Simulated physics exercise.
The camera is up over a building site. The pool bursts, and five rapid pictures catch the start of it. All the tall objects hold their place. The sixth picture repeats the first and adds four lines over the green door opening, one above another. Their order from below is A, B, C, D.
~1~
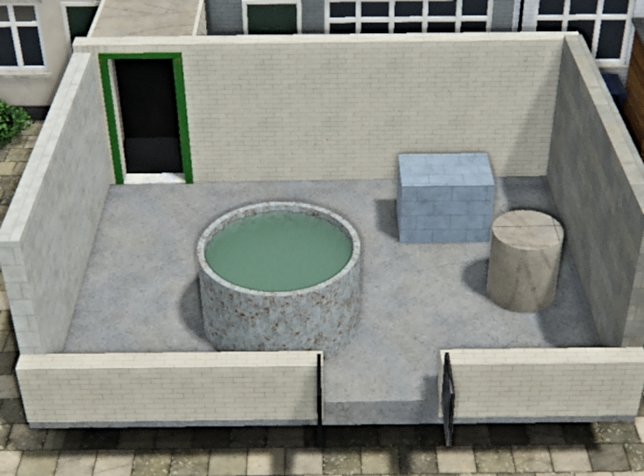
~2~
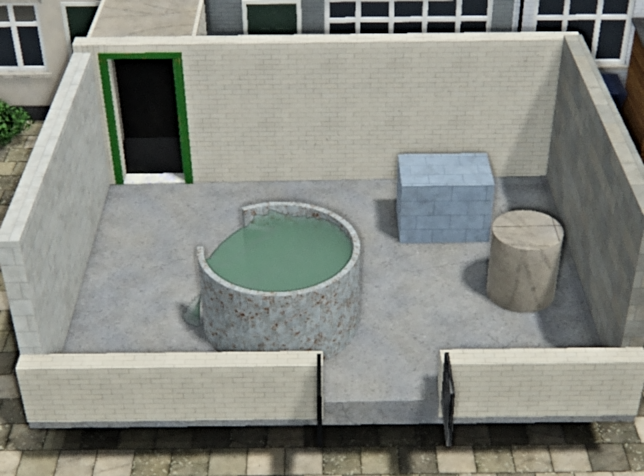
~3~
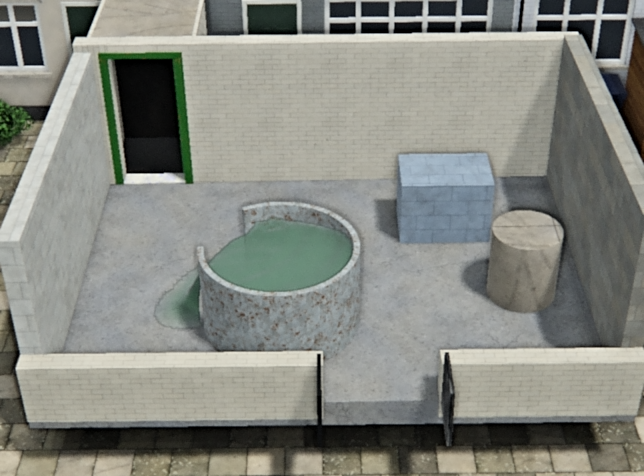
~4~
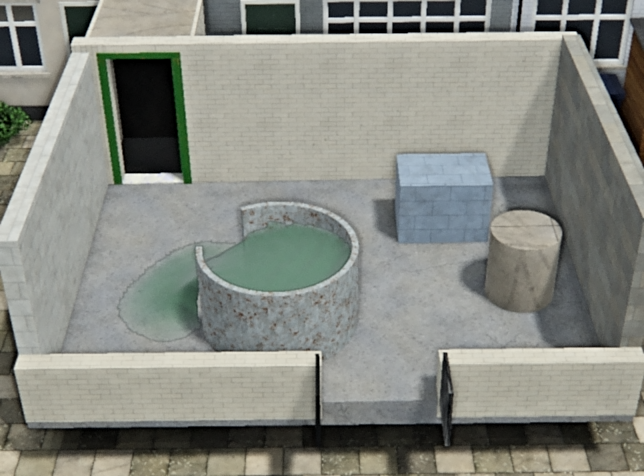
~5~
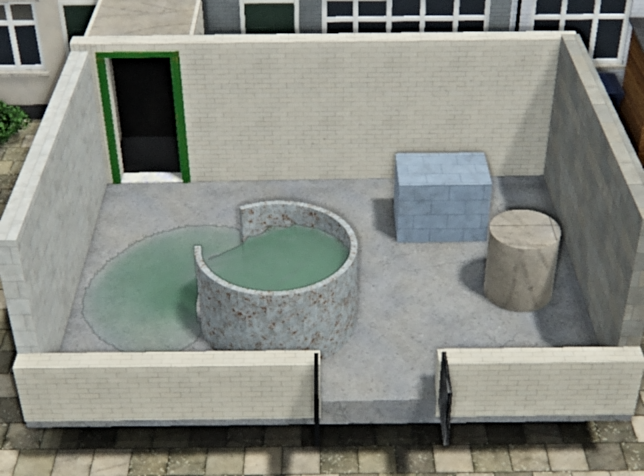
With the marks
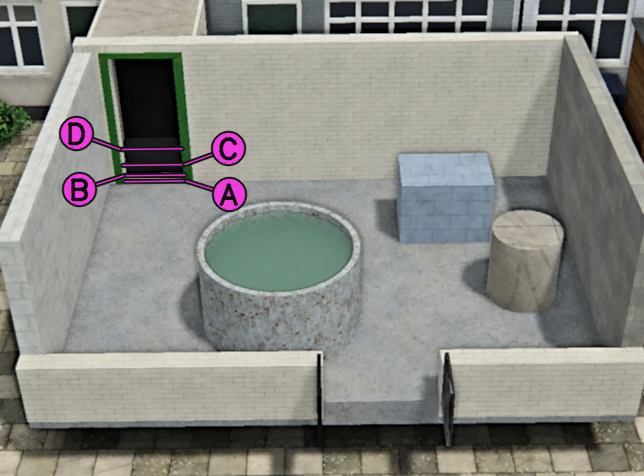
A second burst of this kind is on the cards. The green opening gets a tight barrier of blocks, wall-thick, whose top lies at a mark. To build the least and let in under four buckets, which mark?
It is D.
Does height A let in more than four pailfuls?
Yes, that goes wrong.
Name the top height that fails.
Here it is height C.
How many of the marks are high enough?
One of them.
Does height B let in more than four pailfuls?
Yes.
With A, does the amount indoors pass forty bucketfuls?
Yes, it does.
On the marked copy, A at (155, 181); B at (154, 175); C at (153, 165); D at (151, 149); from the bottom up A, B, C, D.
If A is chosen, dozens of bucketfuls pour in.
If B is chosen, dozens of bucketfuls pour in.
If C is chosen, about 13 bucketfuls get in.
If D is chosen, a bucket or two gets in.
